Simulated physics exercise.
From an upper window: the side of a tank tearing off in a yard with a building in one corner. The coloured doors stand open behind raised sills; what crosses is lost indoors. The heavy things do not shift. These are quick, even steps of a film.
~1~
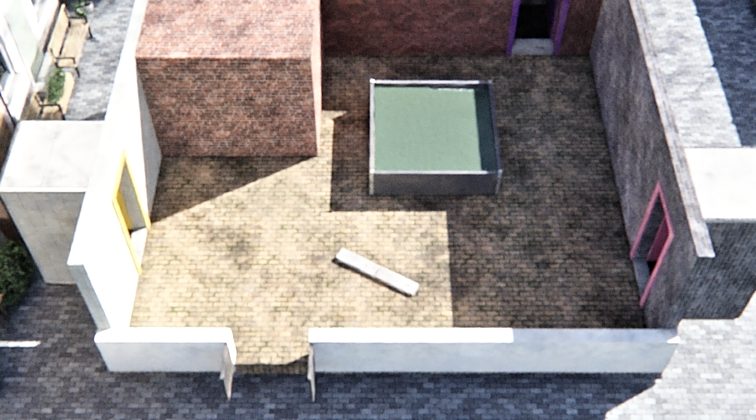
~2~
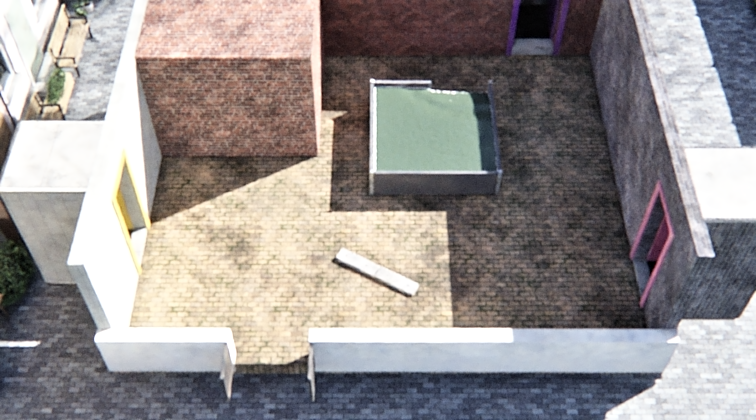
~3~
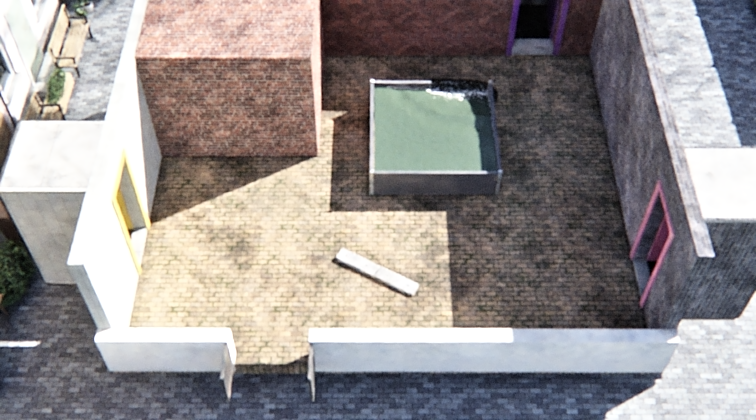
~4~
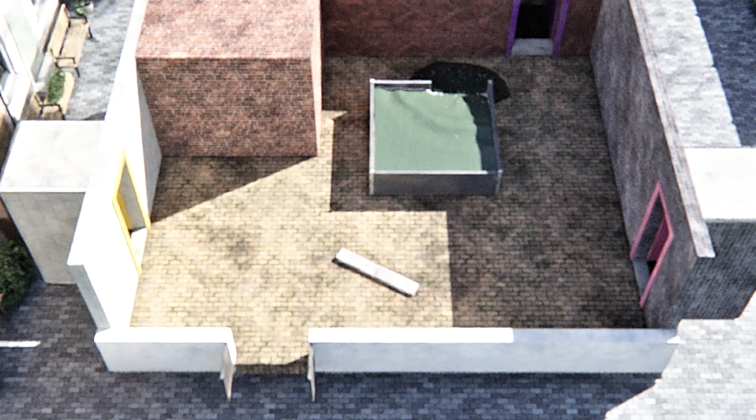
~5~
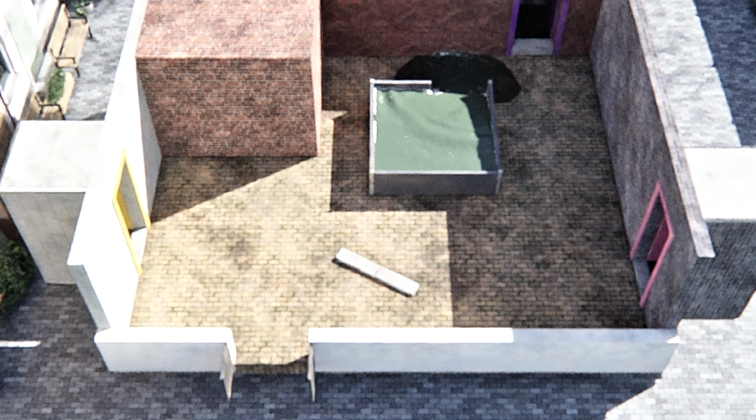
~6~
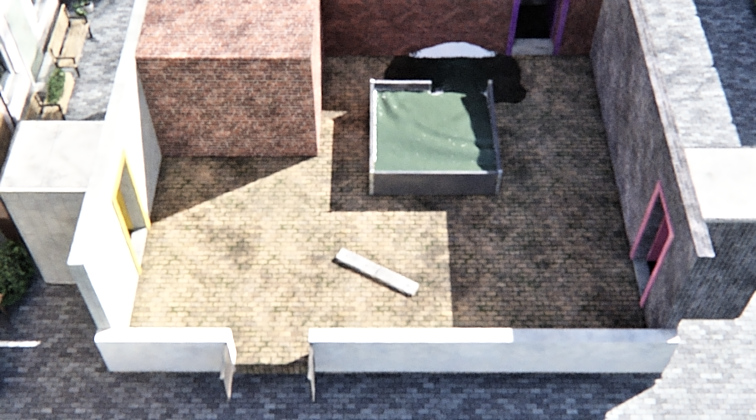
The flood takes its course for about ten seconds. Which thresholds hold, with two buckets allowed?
In the end: The pink door stays under that; the yellow door stays under that; the purple door stays under that.
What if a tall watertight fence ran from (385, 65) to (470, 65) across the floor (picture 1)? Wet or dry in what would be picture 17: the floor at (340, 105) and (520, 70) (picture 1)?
One after the other: Under water, wet.
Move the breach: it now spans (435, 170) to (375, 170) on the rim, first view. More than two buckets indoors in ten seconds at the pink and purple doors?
One by one: The pink door lets more in; the purple door lets less in.
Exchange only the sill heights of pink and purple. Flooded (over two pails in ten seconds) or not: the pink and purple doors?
In short: The pink door holds; the purple door passes that mark.
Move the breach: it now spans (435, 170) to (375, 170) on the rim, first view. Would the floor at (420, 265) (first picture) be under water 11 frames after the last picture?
There: Under water.
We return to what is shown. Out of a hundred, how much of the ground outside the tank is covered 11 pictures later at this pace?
Some 15 per cent.
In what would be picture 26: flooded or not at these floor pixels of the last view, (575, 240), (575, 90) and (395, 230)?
In that order: No water, awash, no water.
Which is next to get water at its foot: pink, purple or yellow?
It is the one in purple.
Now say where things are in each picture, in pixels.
Still water in the open tank at (433, 128), in the first picture.
The front is at a hidden place, out from the gap on the open tank's far side, in the second picture.
The front is at a hidden place, out from the gap on the open tank's far side, in the third picture.
Water pours out on the open tank's far side and has run to (437, 65), in the fourth picture.
The front is at (425, 56), out from the gap on the open tank's far side, in the fifth picture.
The front is at (403, 56), out from the gap on the open tank's far side, in the sixth picture.
A moment on, water covers 10 % of the floor; the pink door not reached, the yellow door not reached, the purple door wet at the sill, nothing in.
Next, water covers 15 % of the floor; the pink door not reached, the yellow door not reached, the purple door wet at the sill, nothing in.
Then, water covers 25 % of the floor; the pink door not reached, the yellow door not reached, the purple door wet at the sill, nothing in.
Later, water covers 65 % of the floor; the pink door wet at the sill, nothing in, the yellow door not reached, the purple door wet at the sill, nothing in.
In the end, water covers 85 % of the floor; the pink door wet at the sill, nothing in, the yellow door wet at the sill, nothing in, the purple door wet at the sill, nothing in.
